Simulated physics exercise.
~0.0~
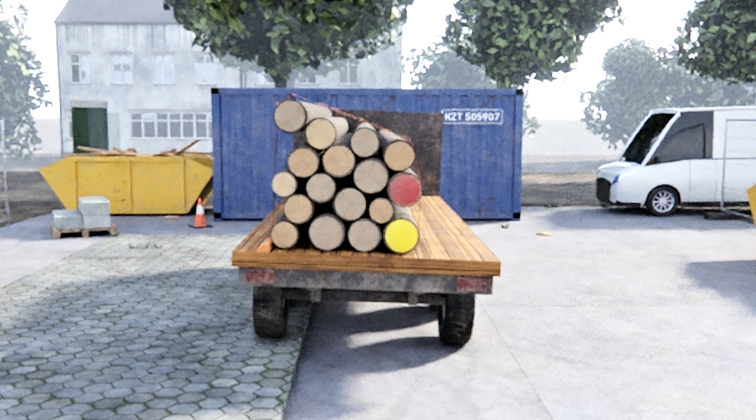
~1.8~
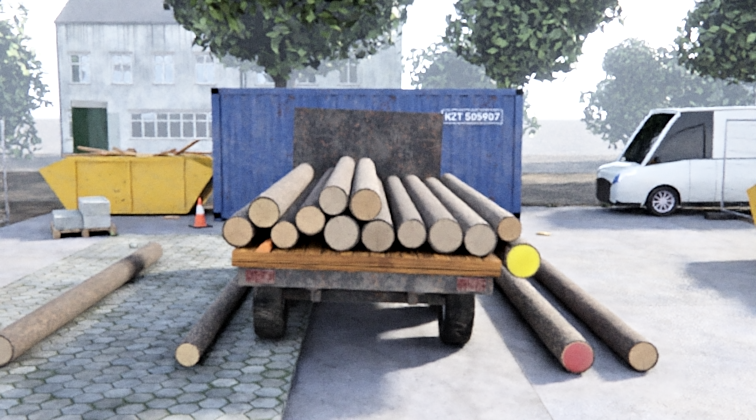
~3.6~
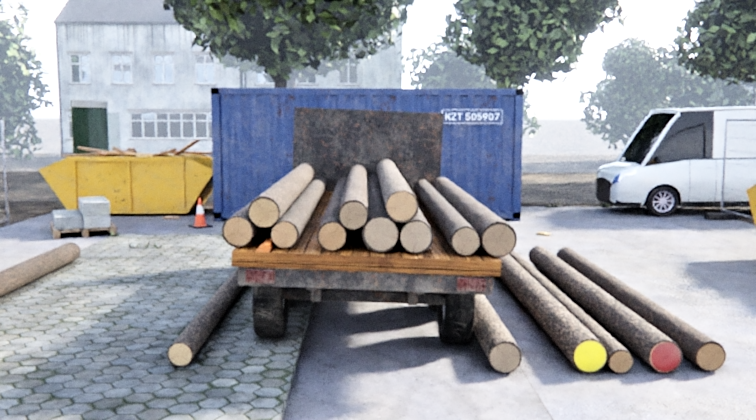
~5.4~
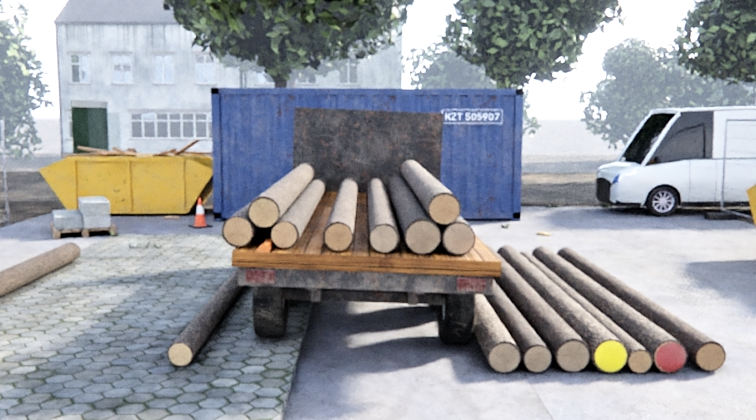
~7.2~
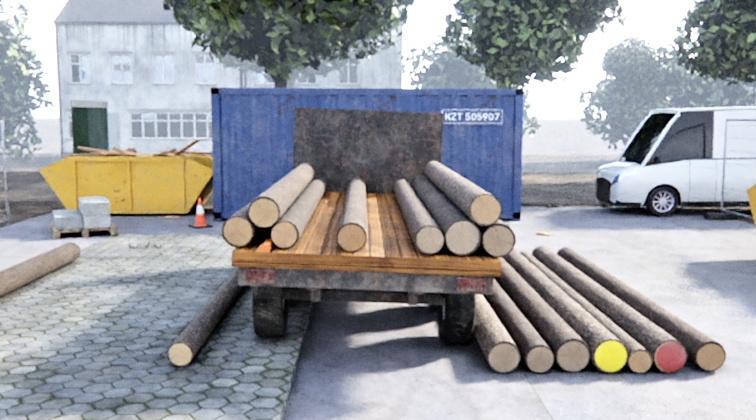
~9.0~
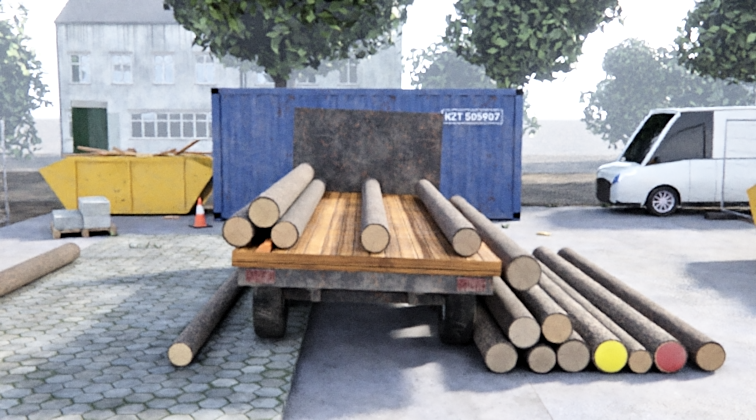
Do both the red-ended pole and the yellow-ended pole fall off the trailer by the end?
Yes, both come off the right side of the trailer. They end up lying on the ground among the other fallen poles.
